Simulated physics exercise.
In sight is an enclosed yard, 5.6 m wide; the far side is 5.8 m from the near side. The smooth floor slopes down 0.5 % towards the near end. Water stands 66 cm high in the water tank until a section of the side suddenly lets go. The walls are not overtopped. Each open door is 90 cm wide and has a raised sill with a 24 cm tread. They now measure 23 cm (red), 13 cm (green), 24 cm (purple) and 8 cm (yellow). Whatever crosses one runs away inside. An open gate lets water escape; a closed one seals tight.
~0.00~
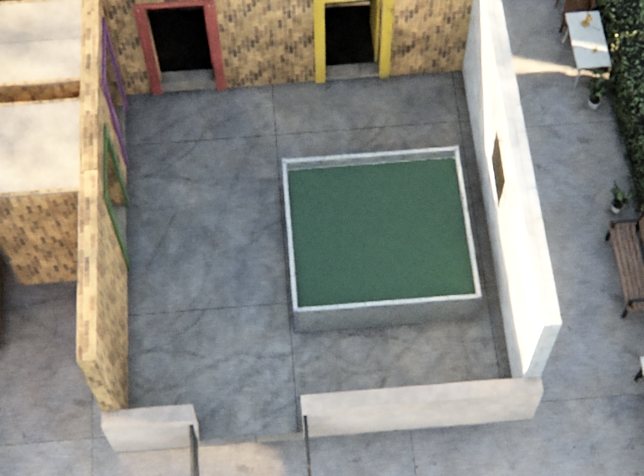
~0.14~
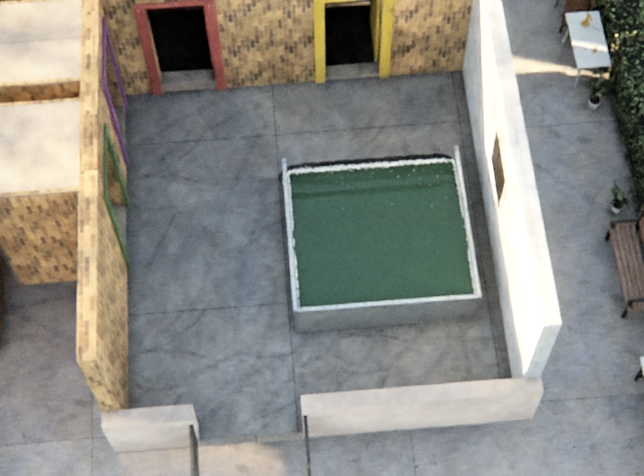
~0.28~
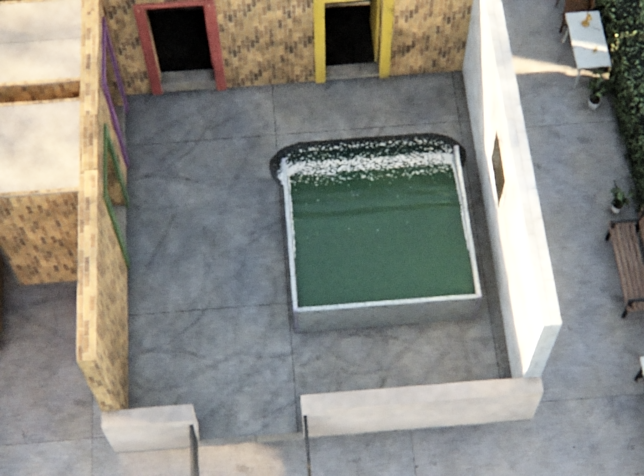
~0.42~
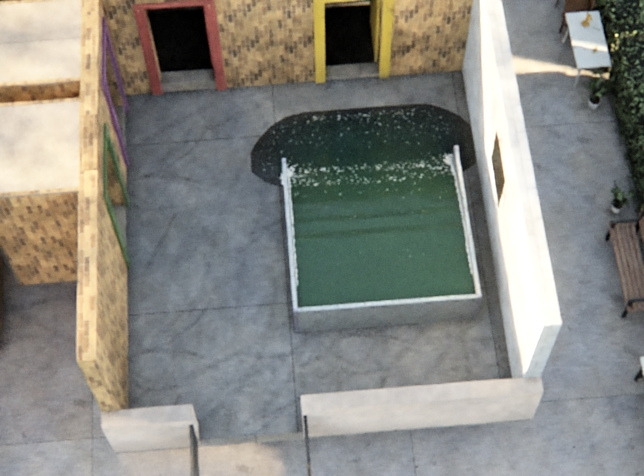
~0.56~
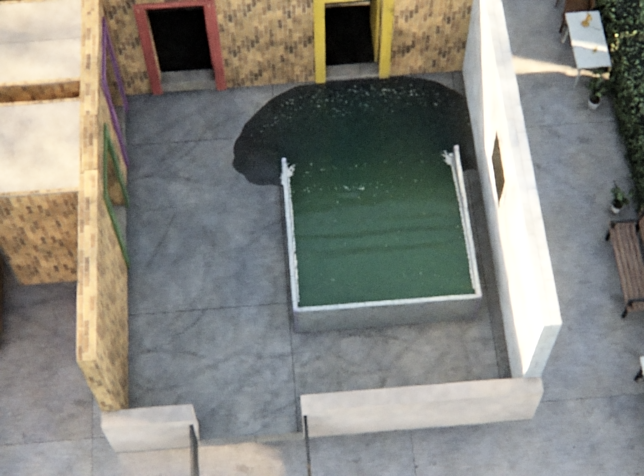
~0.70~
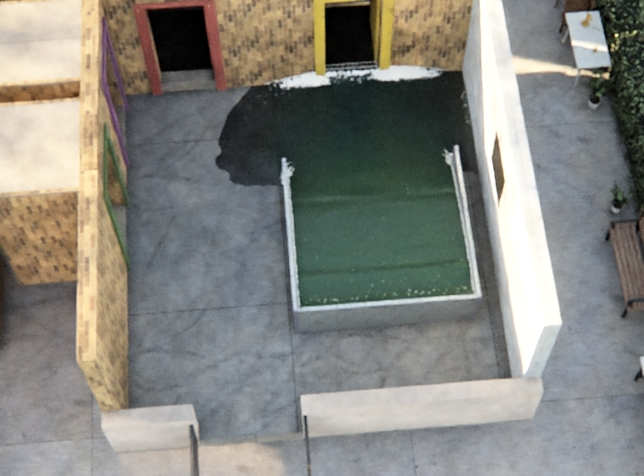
A square tank of green water stood in a walled yard until its far side gave way, and water poured out, spread in a dark pool across the floor, and splashed white against the brick wall by the yellow-framed door.
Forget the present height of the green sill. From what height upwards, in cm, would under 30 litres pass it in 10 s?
At least 8 cm or so.
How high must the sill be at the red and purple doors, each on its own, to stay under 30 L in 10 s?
Roughly 13.0 cm at red and 23 cm at purple.
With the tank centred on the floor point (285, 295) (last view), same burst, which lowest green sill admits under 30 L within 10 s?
Then roughly 8.0 cm.
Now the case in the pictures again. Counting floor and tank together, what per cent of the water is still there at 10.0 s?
Roughly 68 in a hundred.
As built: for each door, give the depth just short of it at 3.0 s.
In cm: Red 14, green 5, purple 28, yellow 33.
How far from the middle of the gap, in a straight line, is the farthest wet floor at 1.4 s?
Roughly 3.6 m.
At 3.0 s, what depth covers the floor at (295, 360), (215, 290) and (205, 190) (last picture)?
In that order: 0, 0 and 0 cm.
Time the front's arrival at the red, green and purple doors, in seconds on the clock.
Red 1.2 s, green 2.6 s, purple 2.0 s.
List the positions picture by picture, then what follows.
The first picture shows the water tank at (378, 229) is whole and still, 66 cm deep; the green door at (117, 202) is dry.
In the second picture, the gap is on the far side, the front 0.3 m out at a hidden place; the back of the water tank holds 66 cm.
In the third picture, water pours out on the far side and has run 0.7 m, to (295, 149); about 12 cm deep outside, 66 cm at the back.
In the fourth picture, the gap is on the far side, the front 1.3 m out at (307, 116); the back of the water tank holds 66 cm.
In the fifth picture, the gap is on the far side, the front 1.8 m out at (312, 89); the back of the water tank holds 66 cm.
In the sixth picture, the gap is on the far side, the front 2.1 m out at (325, 70); the back of the water tank holds 62 cm; the green door at (117, 202), 3.9 m from the gap, is still 2.1 m from the nearest water.
After 1.4 s water covers 30 % of the floor, deepest (48 cm) near (451, 72); it has not reached the green door.
After 3.0 s water covers 45 % of the floor, deepest (34 cm) near (322, 82); 5 cm at the green door, 0 litres in over its 13 cm sill.
After 10.0 s water covers 100 % of the floor, deepest (16 cm) near (464, 80); 7 cm at the green door, 3 litres in over its 13 cm sill.
At the green door as built, the water arrived by 2.7 s and peaked near 14 cm at 5.0 s.
With a sill of 7 cm, 42 litres would have come in within the 10 s; with 10 cm, 15 litres. So under 30 litres takes about 8 cm.
